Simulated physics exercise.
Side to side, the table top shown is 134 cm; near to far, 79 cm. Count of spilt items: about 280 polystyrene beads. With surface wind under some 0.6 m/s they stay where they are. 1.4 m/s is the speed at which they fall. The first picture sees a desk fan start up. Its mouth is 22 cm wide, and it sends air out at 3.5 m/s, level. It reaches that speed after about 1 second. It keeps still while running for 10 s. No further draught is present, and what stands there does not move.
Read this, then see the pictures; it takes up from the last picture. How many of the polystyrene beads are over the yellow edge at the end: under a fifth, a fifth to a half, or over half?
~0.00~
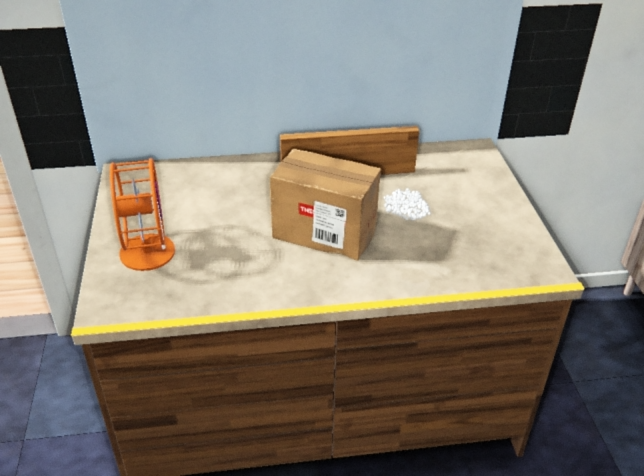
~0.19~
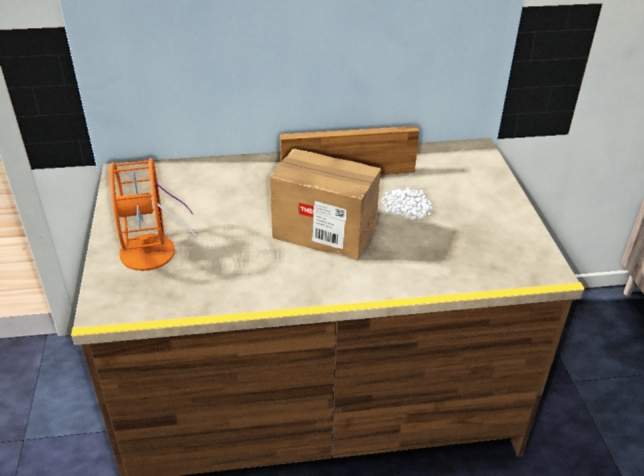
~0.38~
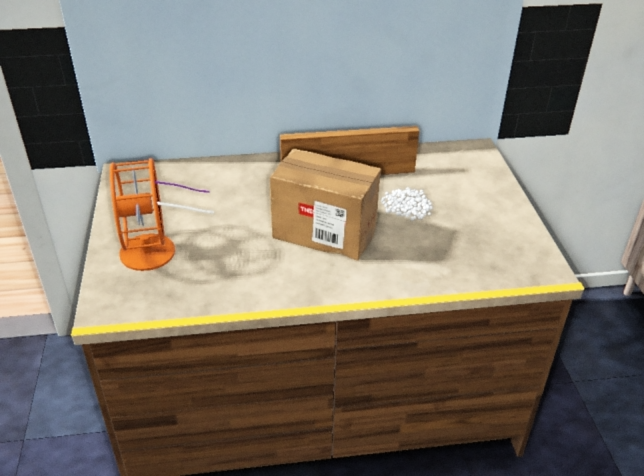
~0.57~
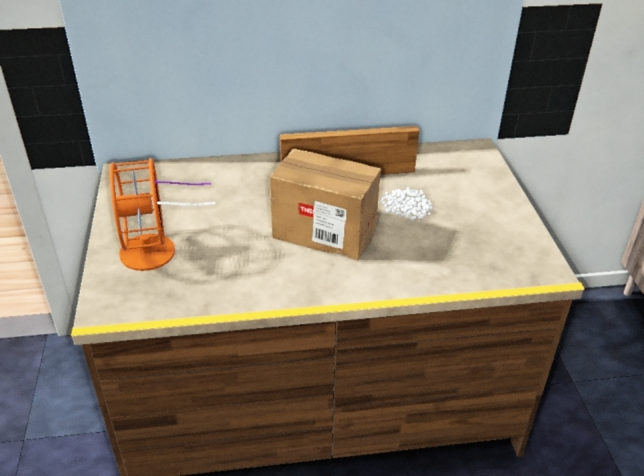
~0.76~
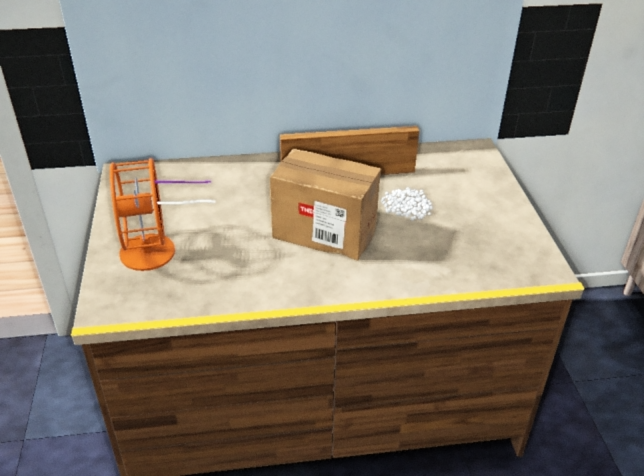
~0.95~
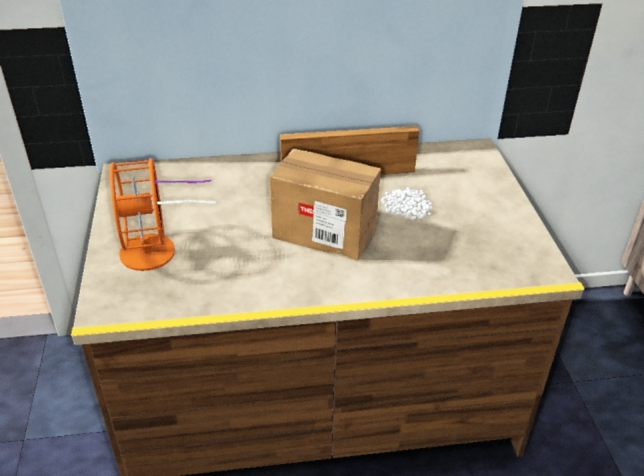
Once it stops, fewer than a fifth are across the yellow edge.
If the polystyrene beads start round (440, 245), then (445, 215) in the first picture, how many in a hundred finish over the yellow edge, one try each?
In that order: 20 %, 15 %.
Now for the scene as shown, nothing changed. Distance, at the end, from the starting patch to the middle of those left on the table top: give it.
The middle is roughly 20 cm from where it started.
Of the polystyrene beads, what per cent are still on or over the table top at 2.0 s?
Roughly 90 per cent.
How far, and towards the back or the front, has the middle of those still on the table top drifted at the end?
It shifted toward the front side by roughly 10 cm.
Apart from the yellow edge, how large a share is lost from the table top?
About 40 per cent of them.
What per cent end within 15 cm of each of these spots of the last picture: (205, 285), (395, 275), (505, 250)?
In order: About 0 %, then 15 %, then 1 %.
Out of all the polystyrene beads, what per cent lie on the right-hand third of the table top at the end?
Near 5 %.
After 2.0 s, 95 % are on the move or not yet settled, 0 % are over the yellow edge; the middle of those still in play is near (407, 210).
After 3.2 s, 83 % are on the move or not yet settled, 0 % are over the yellow edge; the middle of those still in play is near (381, 224).
After 5.5 s, 66 % are on the move or not yet settled, 4 % are over the yellow edge; the middle of those still in play is near (363, 226).
After 10.0 s, at the end, 9 % are over the yellow edge; the middle of those still in play is near (363, 227).
